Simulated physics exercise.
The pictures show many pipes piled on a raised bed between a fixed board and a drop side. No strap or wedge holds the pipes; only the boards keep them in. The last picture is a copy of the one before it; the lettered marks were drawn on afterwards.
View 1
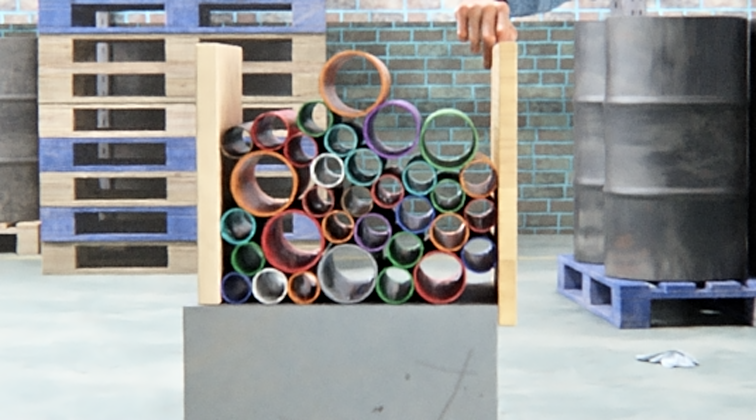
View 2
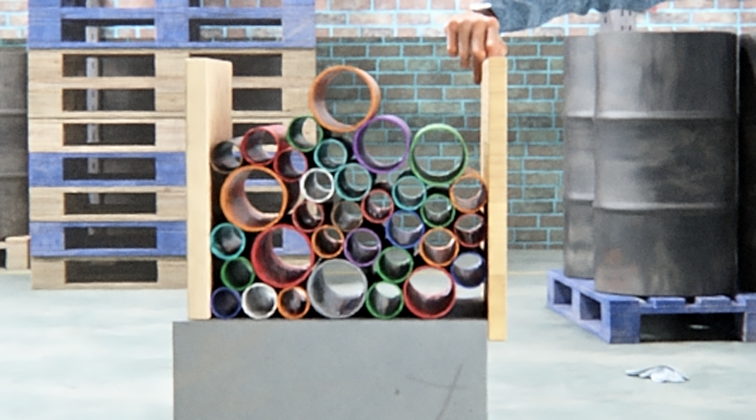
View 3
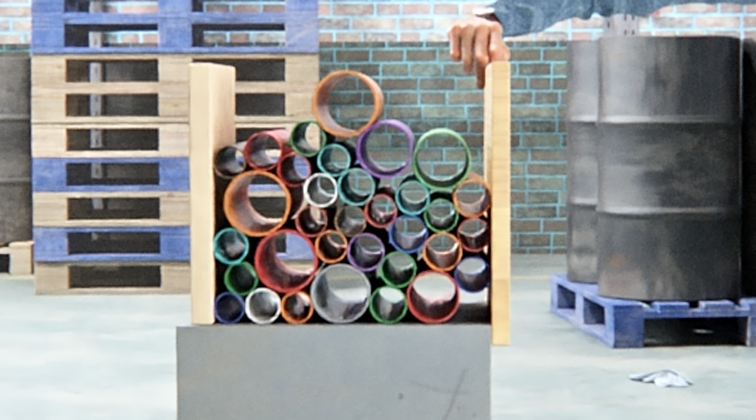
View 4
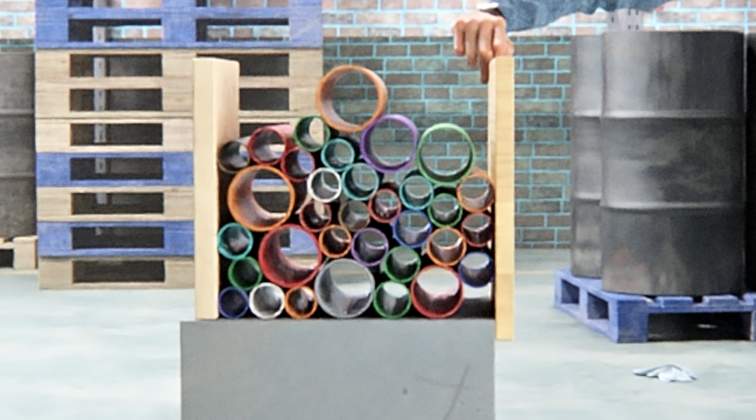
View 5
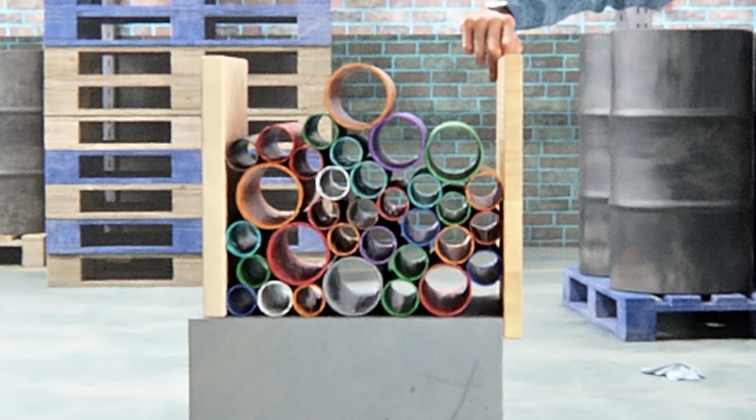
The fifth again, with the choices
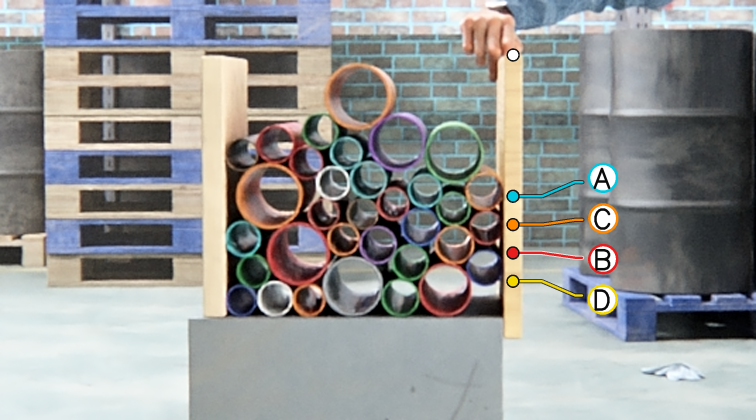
The video shows colourful pipes of different sizes stacked between two upright wooden boards on a grey block, a hand resting on the right board, while the view shifts slightly and the pipes stay in place.
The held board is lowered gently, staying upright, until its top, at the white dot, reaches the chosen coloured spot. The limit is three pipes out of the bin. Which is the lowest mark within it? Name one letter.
The lowest mark that will do is C.
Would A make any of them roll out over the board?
No, at A.
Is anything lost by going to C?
Yes.
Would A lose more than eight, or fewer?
Fewer than eight.
On the copy, A at (513, 196); B at (513, 253); C at (513, 225); D at (513, 281); the white dot at (514, 55).
On C. First, top of the board (504, 129).
Then, top of the board (504, 213).
Finally, top of the board (504, 224), one out over the board.
By contrast, A none out over the board; B more than three out over the board; D more than three out over the board.
